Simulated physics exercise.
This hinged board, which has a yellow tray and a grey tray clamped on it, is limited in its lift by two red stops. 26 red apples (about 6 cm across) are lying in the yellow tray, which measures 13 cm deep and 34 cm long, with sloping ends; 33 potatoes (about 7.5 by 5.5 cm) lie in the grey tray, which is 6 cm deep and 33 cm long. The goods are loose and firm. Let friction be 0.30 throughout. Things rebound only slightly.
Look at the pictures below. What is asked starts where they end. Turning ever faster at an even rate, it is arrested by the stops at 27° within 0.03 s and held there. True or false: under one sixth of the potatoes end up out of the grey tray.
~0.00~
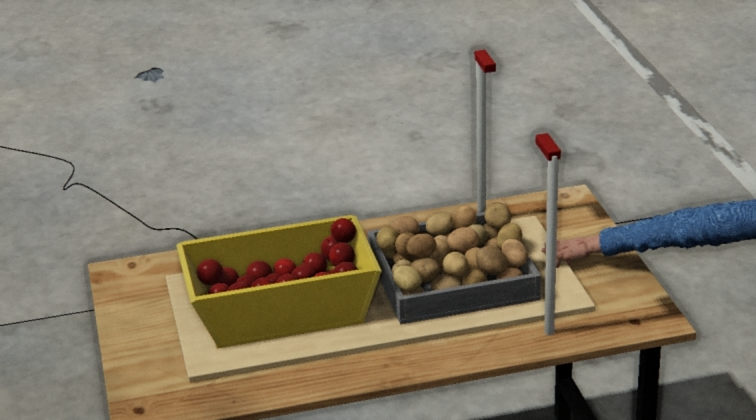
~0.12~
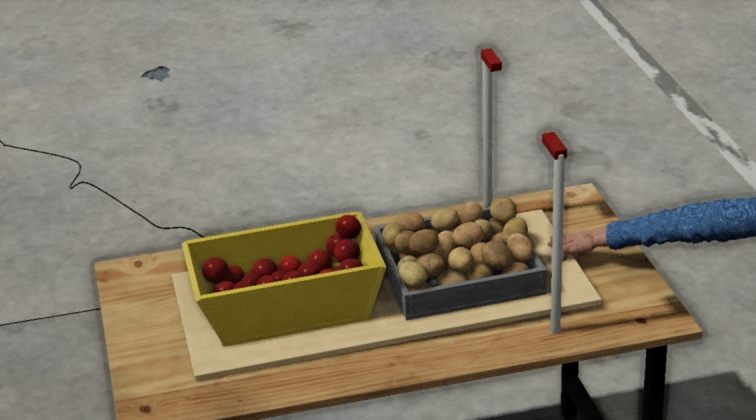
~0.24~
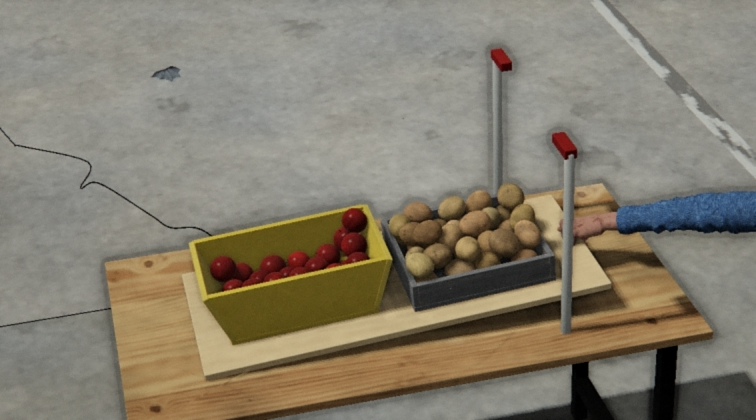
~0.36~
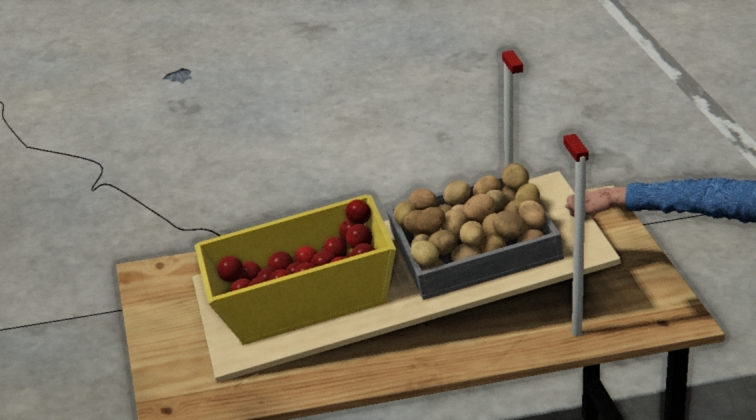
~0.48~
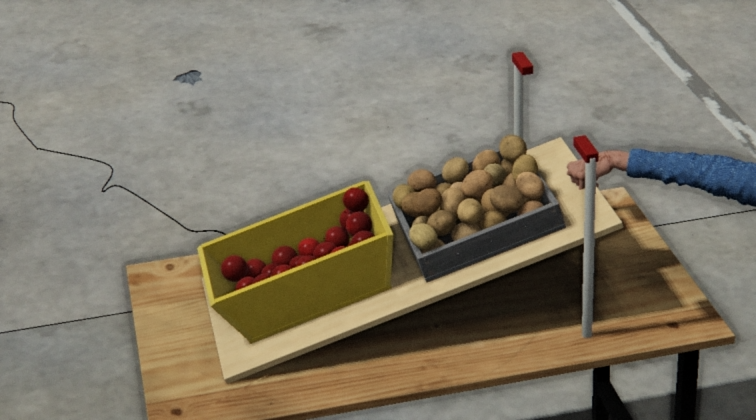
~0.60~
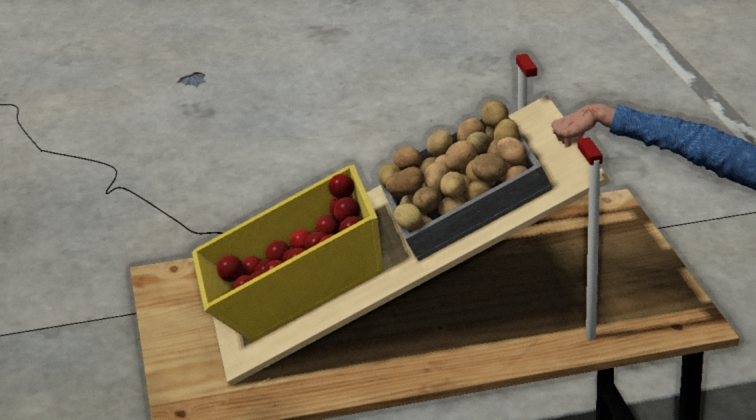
False.
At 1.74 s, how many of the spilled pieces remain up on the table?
I'd guess near 10.
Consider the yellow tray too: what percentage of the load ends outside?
For the yellow tray, 0 percent.
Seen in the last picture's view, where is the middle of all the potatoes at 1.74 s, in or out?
Centre approx. at (401, 183).
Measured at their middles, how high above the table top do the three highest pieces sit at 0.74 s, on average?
Mean height: Some 52 cm.
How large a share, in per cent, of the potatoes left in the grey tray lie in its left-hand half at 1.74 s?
Close to 70 in every hundred.
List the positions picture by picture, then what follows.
In the first frame (places track the rim corner closest to us here), grey tray (404, 297); yellow tray (196, 299); tipped 0°; all still inside.
The second frame shows grey tray (409, 293); yellow tray (201, 297); tipped 1°.
The third frame shows grey tray (417, 284); yellow tray (207, 297); tipped 4°.
The fourth frame shows grey tray (423, 273); yellow tray (213, 299); tipped 8°.
The fifth frame shows grey tray (423, 255); yellow tray (214, 301); tipped 15°.
The sixth frame shows grey tray (410, 235); yellow tray (208, 305); tipped 23°; all still inside.
After 0.64 s, it hits the stops.
After 0.74 s, tilt 27°; the yellow tray has all 26 and the grey tray is down by 2 of 33.
After 0.88 s, tilt 27°; the yellow tray has all 26 and the grey tray is down by 3 of 33.
After 1.14 s, tilt 27°; the yellow tray has all 26 and the grey tray is down by 6 of 33.
Final count (at 1.74 s), the yellow tray has all 26 and the grey tray is down by 12 of 33. Asked share, 12 of 33, 36 per cent.
